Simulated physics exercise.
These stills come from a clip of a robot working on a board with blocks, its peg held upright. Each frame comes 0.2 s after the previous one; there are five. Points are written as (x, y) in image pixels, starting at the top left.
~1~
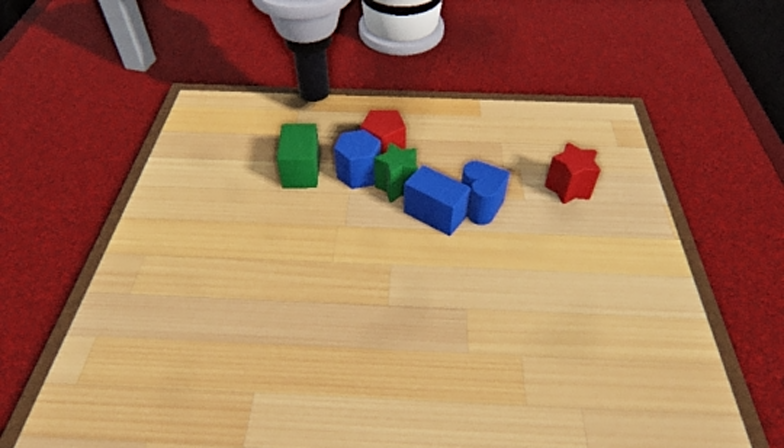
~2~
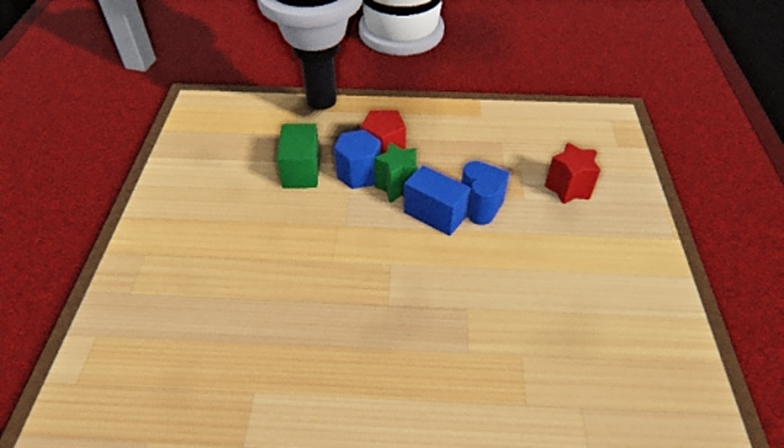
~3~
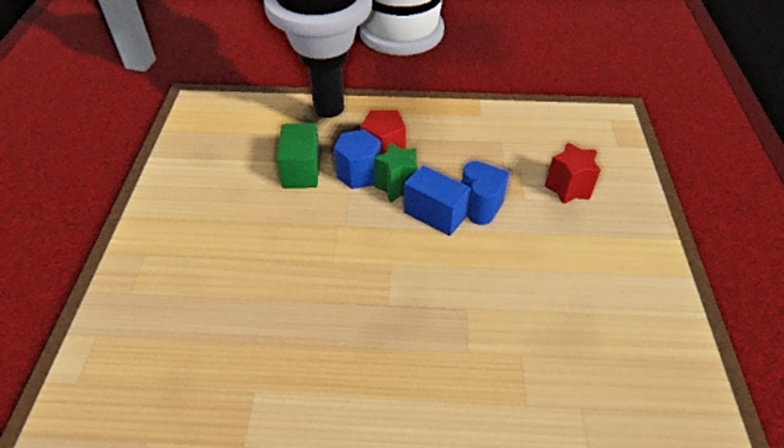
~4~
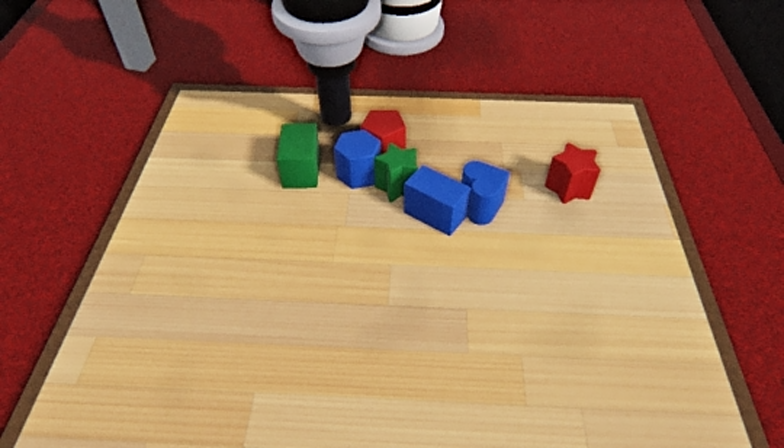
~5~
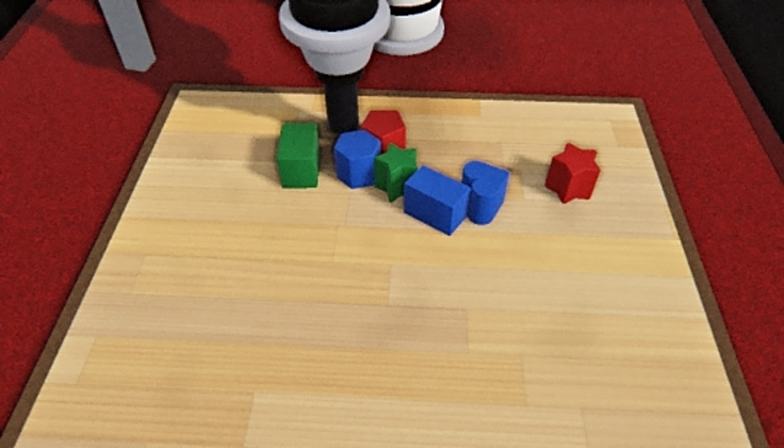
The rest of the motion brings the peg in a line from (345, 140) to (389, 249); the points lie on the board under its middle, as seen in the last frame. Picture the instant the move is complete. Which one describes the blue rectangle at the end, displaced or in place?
The result: It moves.
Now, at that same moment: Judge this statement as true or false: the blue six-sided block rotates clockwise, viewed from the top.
True - the claim holds.
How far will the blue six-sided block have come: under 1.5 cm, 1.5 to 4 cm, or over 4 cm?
Once the path is done, the blue six-sided block lies more than 4 cm from its present place.
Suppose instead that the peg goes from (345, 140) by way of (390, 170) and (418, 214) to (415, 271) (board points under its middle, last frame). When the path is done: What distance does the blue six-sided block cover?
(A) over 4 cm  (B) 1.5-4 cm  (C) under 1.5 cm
Answer: B.
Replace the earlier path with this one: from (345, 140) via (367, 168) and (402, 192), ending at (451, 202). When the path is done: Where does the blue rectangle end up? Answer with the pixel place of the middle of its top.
The answer is (496, 227).
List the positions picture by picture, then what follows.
Peg's lower end (315, 93); green rectangle (297, 140); blue six-sided block (357, 144); red pentagon (383, 121); green star-shaped block (398, 157); blue rectangle (438, 185), in the first picture.
Peg (322, 101); blocks still, in the second picture.
Peg (329, 109); blocks still, in the third picture.
Peg (336, 117); blocks still, in the fourth picture.
Peg (343, 124); green rectangle (297, 140); blue six-sided block (357, 144); red pentagon (383, 121); green star-shaped block (398, 157); blue rectangle (438, 185), in the fifth picture.
What follows on the original path. One third of the way, peg (357, 157); blue six-sided block (363, 169); red pentagon (388, 126), turned 35° anticlockwise; green star-shaped block (401, 165), turned 40° anticlockwise; blue rectangle (443, 187).
Two thirds of the way, peg (372, 193); blue six-sided block (375, 209); red pentagon (388, 126), turned 35° anticlockwise; green star-shaped block (413, 194), turned 65° anticlockwise; blue rectangle (464, 201), turned 25° anticlockwise.
At the end, peg (389, 233); green rectangle still; blue six-sided block (381, 253), turned 30° clockwise; red pentagon (388, 126), turned 35° anticlockwise; green star-shaped block (429, 222), turned 95° anticlockwise; blue rectangle (479, 210), turned 55° anticlockwise.
